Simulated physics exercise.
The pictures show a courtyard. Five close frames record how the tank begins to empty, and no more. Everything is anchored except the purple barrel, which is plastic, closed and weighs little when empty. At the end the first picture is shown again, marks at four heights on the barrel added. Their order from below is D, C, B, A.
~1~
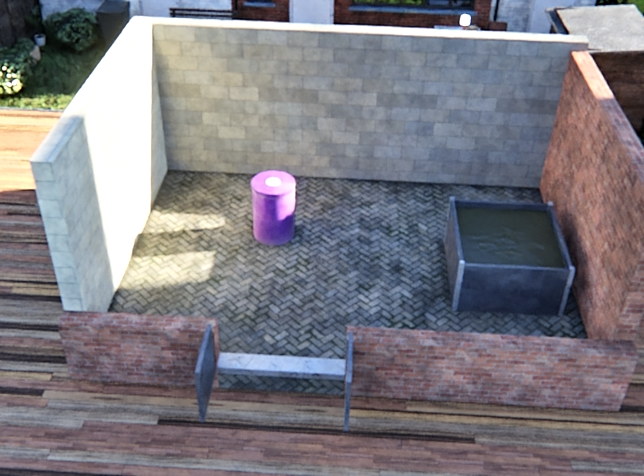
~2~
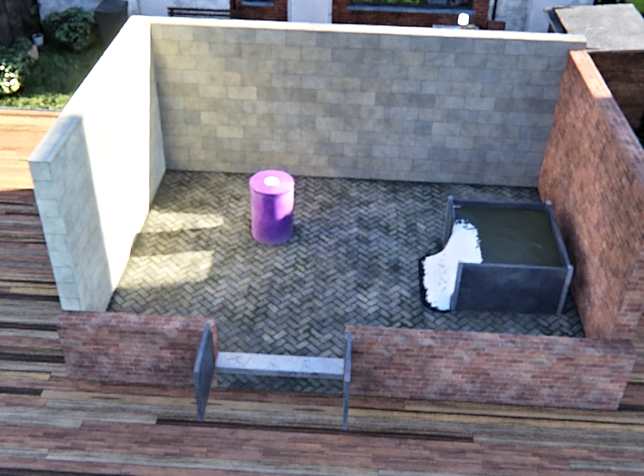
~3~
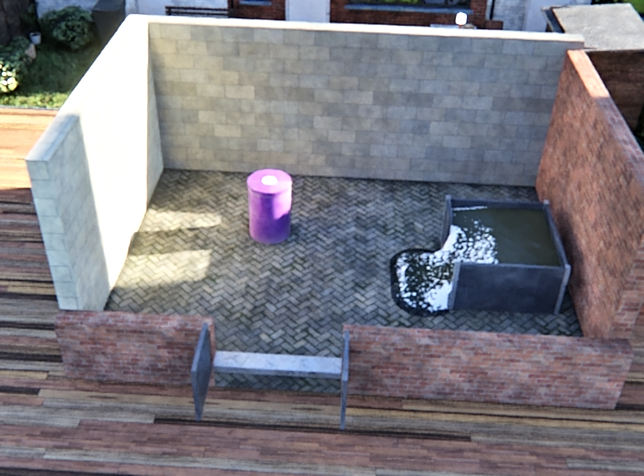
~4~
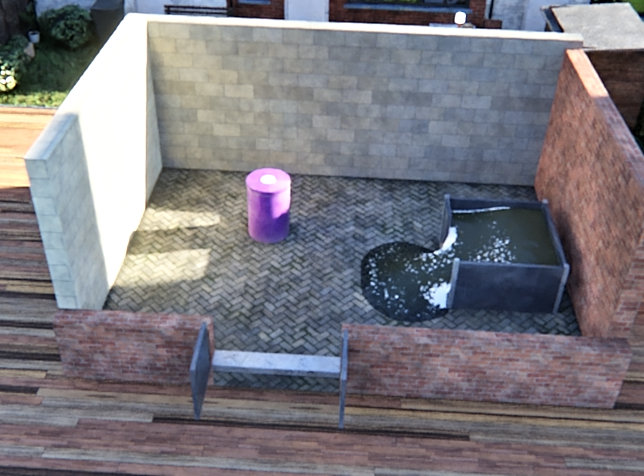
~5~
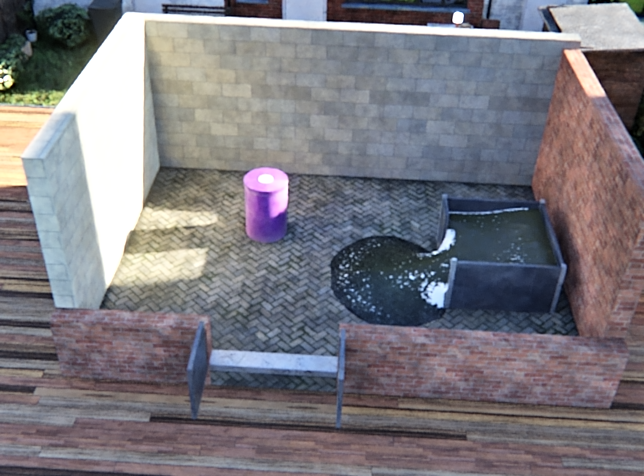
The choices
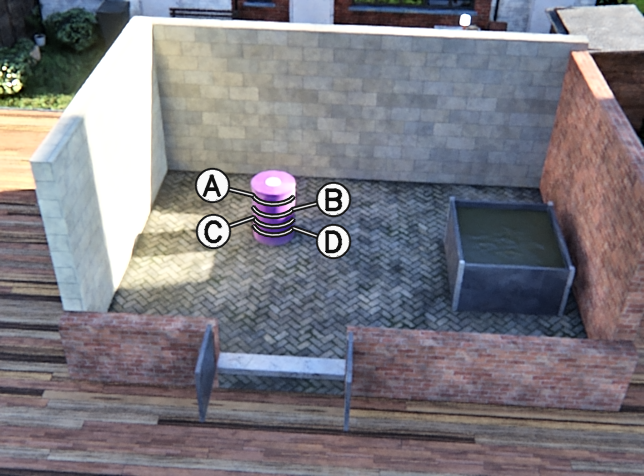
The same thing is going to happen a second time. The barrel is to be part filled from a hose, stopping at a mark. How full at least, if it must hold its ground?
The answer is line D.
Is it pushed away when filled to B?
No.
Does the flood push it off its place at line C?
No, not at all.
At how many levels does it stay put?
All of them.
On the marked copy, A at (271, 204); B at (271, 216); C at (271, 226); D at (272, 234); from the bottom up D, C, B, A.
Choosing A, it does not move.
Choosing B, it does not move.
Choosing C, it does not move.
Choosing D, it does not move.
